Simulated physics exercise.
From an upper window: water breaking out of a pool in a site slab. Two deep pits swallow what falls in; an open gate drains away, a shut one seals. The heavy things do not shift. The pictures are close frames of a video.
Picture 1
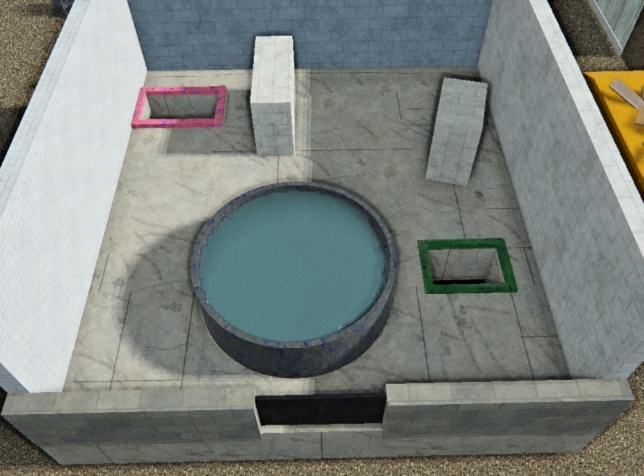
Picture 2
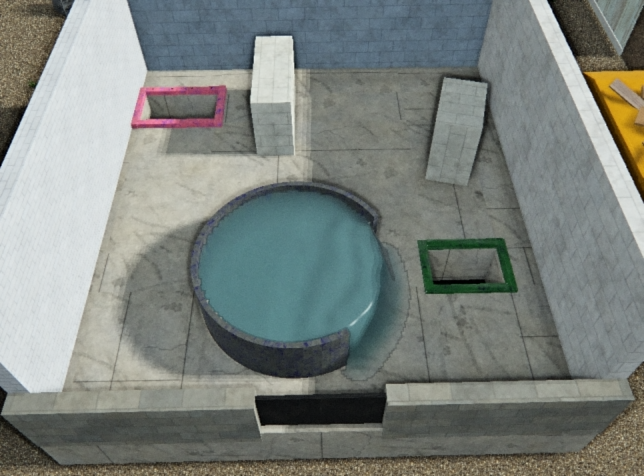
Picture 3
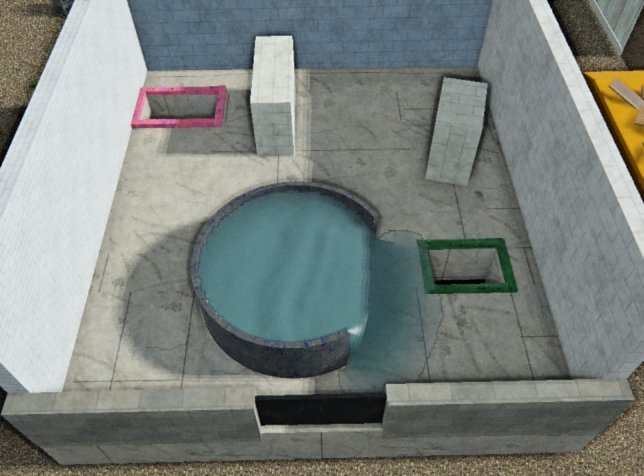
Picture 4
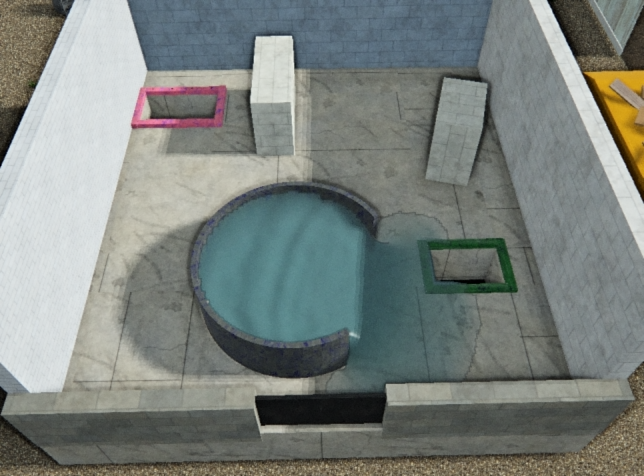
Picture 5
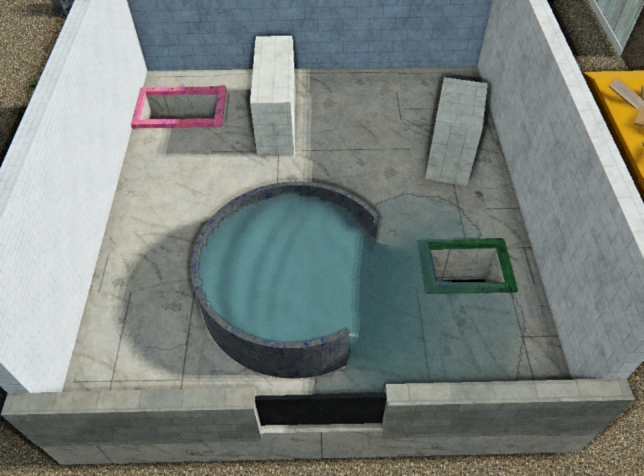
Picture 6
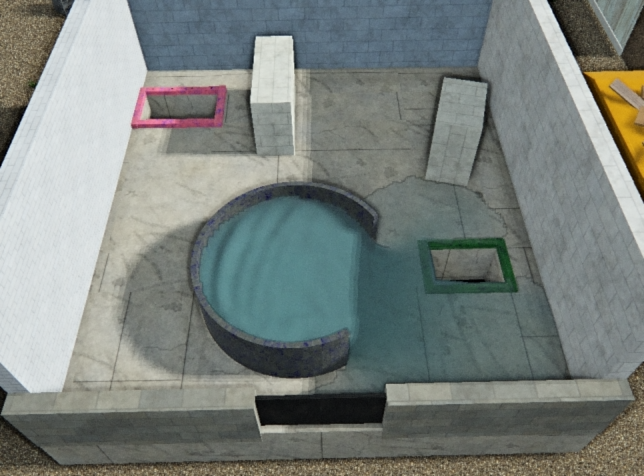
In a walled concrete yard, a round pool of blue-green water sat still until its right side opened, and water poured out, spreading across the slab and around the green-edged pit.
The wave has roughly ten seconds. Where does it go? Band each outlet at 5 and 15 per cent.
In the end: The gate takes less than 5 %; the green pit takes more than 15 %; the pink pit takes less than 5 %.
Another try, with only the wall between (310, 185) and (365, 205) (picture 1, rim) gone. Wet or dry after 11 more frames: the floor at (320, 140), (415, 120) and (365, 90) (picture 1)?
In that order: Wet, under water, awash.
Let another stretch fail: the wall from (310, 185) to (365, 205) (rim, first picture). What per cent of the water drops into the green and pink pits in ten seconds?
Per cent: Green 8, pink 4.
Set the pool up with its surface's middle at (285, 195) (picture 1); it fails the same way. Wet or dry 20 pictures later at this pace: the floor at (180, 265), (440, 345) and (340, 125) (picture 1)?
In that order: Free of water, wet, free of water.
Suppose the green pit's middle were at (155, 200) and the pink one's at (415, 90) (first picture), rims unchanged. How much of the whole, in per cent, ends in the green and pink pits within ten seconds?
Parts in a hundred: Green 2, pink 10.
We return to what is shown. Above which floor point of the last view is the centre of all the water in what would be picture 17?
Near (404, 307).
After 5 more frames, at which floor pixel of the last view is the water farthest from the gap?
Near (500, 143).
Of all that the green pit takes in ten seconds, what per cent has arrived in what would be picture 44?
About 90 per cent.
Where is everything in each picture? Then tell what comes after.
In the first frame, the round pool at (294, 260) is whole and still.
In the second frame, water pours out at (386, 300) and has run to (348, 372).
In the third frame, the front is at (407, 236), out from the gap at (385, 300).
In the fourth frame, the front is at (421, 220), out from the gap at (385, 302).
In the fifth frame, water pours out at (385, 302) and has run to (443, 204).
In the sixth frame, water pours out at (385, 302) and has run to (464, 192).
A moment on, water covers 25 % of the floor; the gate 0 %, the green pit 8 %, the pink pit 0 %.
Next, water covers 30 % of the floor; the gate 0 %, the green pit 14 %, the pink pit 0 %.
Then, water covers 45 % of the floor; the gate 0 %, the green pit 26 %, the pink pit 0 %.
Later, water covers 75 % of the floor; the gate 0 %, the green pit 37 %, the pink pit 0 %.
In the end, water covers 95 % of the floor; the gate 0 %, the green pit 41 %, the pink pit 0 %.
